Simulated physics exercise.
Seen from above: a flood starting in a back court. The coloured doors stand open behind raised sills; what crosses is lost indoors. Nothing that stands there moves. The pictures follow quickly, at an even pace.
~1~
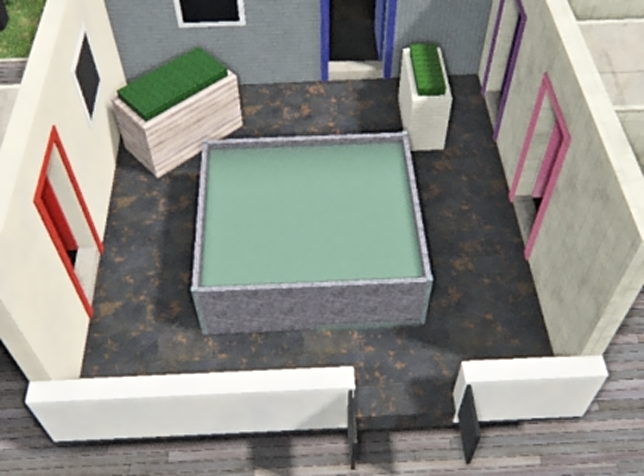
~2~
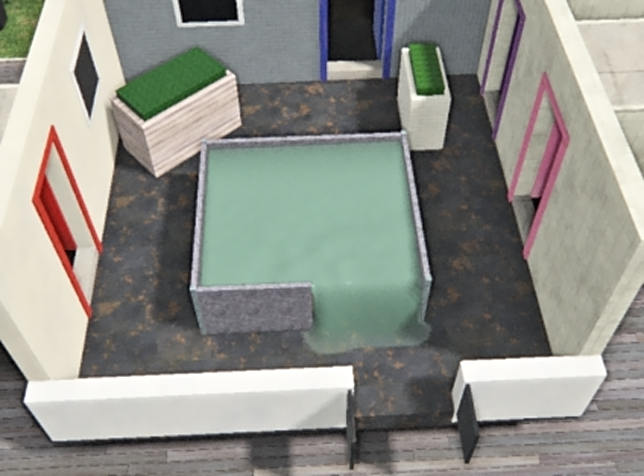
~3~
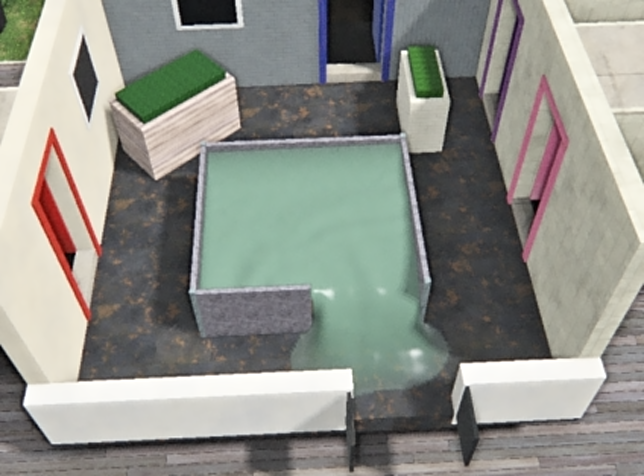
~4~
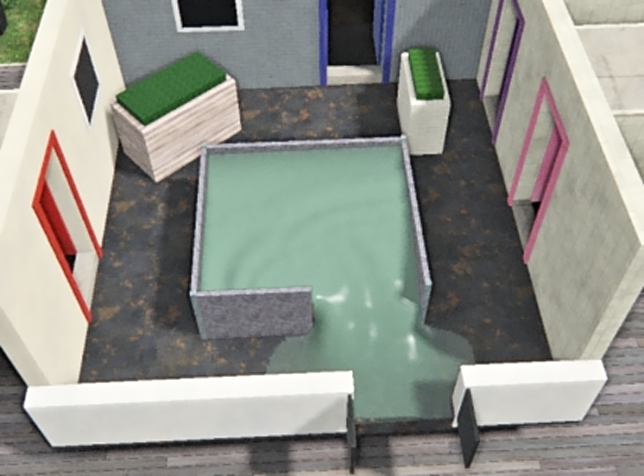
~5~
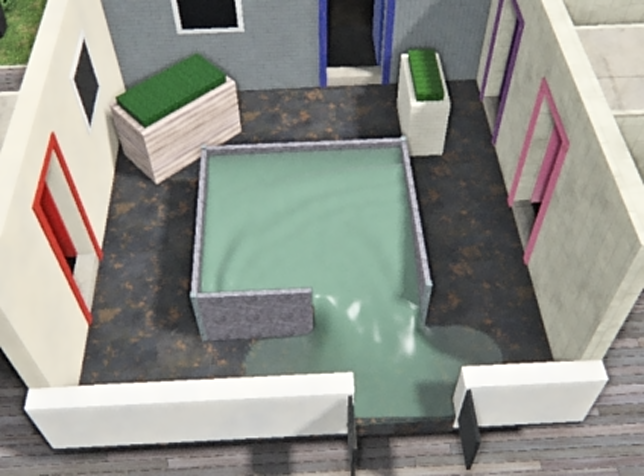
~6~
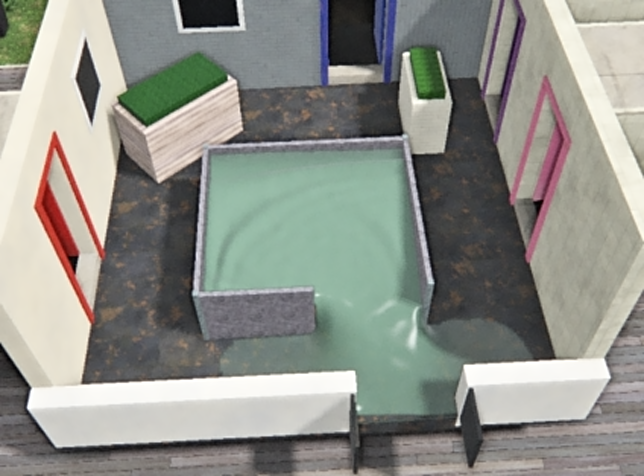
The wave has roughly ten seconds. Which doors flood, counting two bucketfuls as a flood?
One by one: The purple door holds within the limit; the pink door holds within the limit; the red door holds within the limit; the blue door holds within the limit.
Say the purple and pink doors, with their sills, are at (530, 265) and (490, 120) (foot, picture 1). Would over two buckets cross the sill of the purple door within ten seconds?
One by one: The purple one holds.
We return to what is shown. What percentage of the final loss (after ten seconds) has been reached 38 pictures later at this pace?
Roughly 85 per cent.
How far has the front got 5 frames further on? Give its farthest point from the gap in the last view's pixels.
Around (77, 418).
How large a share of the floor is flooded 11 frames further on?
I make it 35 per cent.
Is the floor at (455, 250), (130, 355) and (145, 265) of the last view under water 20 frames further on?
In that order: Awash, wet, wet.
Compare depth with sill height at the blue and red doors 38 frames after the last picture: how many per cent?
Roughly 10 per cent, then 40 per cent.
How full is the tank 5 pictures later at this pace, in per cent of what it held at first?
About 72 per cent.
A moment on, water covers 25 % of the floor; the purple door not reached, the pink door not reached, the red door not reached, the blue door not reached.
Next, water covers 35 % of the floor; the purple door not reached, the pink door wet at the sill, nothing in, the red door wet at the sill, nothing in, the blue door not reached.
Then, water covers 65 % of the floor; the purple door wet at the sill, nothing in, the pink door wet at the sill, nothing in, the red door wet at the sill, nothing in, the blue door not reached.
Later, water covers 90 % of the floor; the purple door wet at the sill, nothing in, the pink door wet at the sill, nothing in, the red door wet at the sill, nothing in, the blue door wet at the sill, nothing in.
In the end, water covers 95 % of the floor; the purple door wet at the sill, nothing in, the pink door wet at the sill, nothing in, the red door wet at the sill, nothing in, the blue door wet at the sill, nothing in.
